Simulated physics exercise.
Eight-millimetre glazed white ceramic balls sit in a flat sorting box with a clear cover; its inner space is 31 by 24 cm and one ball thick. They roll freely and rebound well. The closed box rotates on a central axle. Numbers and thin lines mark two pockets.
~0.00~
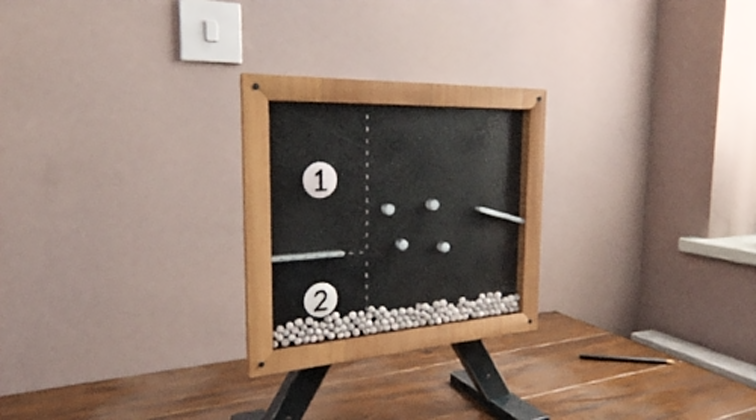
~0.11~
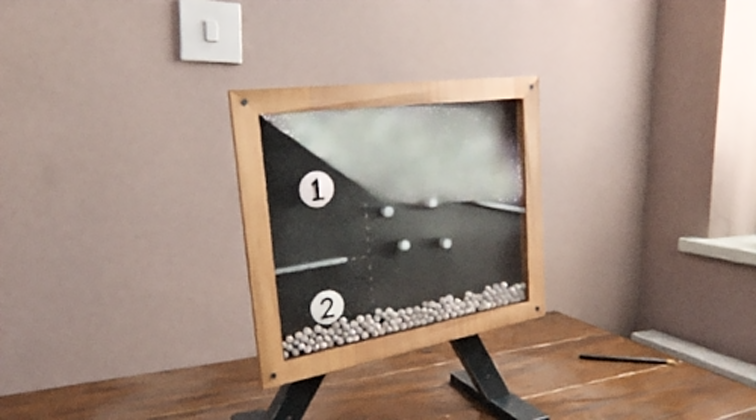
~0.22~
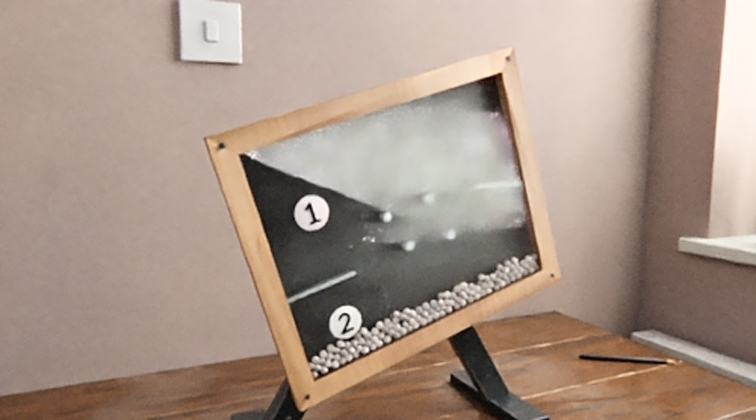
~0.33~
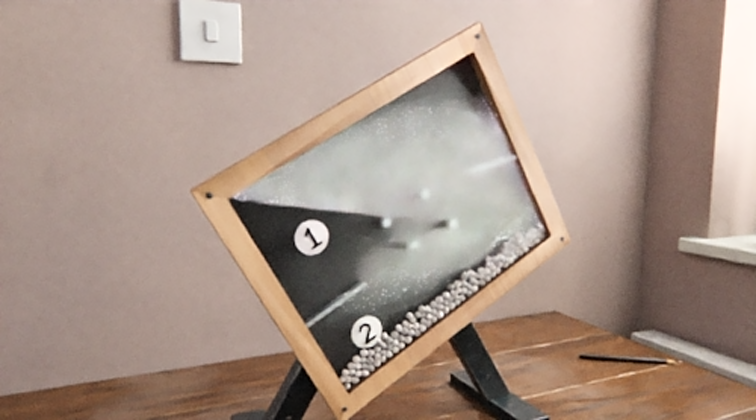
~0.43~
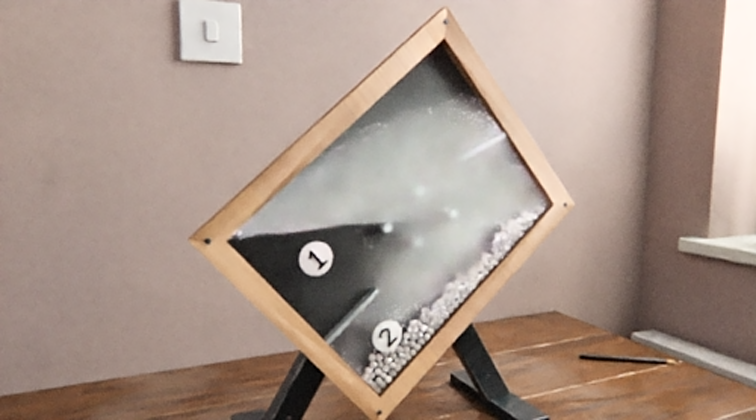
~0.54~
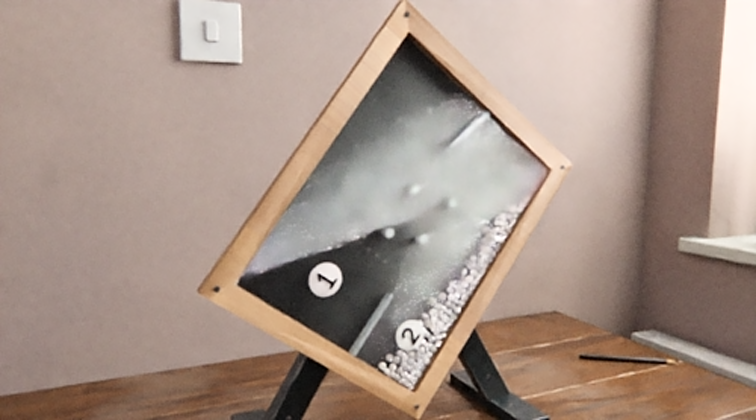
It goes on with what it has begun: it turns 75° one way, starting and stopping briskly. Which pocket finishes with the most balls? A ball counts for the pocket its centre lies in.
Answer: 2.
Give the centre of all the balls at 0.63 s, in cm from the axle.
About 5 cm right and 11 cm below.
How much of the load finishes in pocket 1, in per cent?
Roughly 0 per cent.
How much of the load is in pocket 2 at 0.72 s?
Some 85 per cent.
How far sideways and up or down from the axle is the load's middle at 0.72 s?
Some 5 cm right and 12 cm below.
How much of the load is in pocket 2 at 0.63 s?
Some 70 per cent.
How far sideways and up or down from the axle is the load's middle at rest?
Some 5 cm right and 13 cm below.
After 0.63 s, it stands 64° anticlockwise; the balls' middle is 5 cm right of and 11 cm below the centre; no. 2, 70 %.
After 0.72 s, it stands 73° anticlockwise; the balls' middle is 5 cm right of and 12 cm below the centre; no. 2, 85 %.
After 0.80 s, it stands 75° anticlockwise; the balls' middle is 5 cm right of and 13 cm below the centre; no. 2, 95 %.
At rest by 1.3 s, it stands 75° anticlockwise; no. 1, 0 %, no. 2, 95 %, elsewhere 5 %.
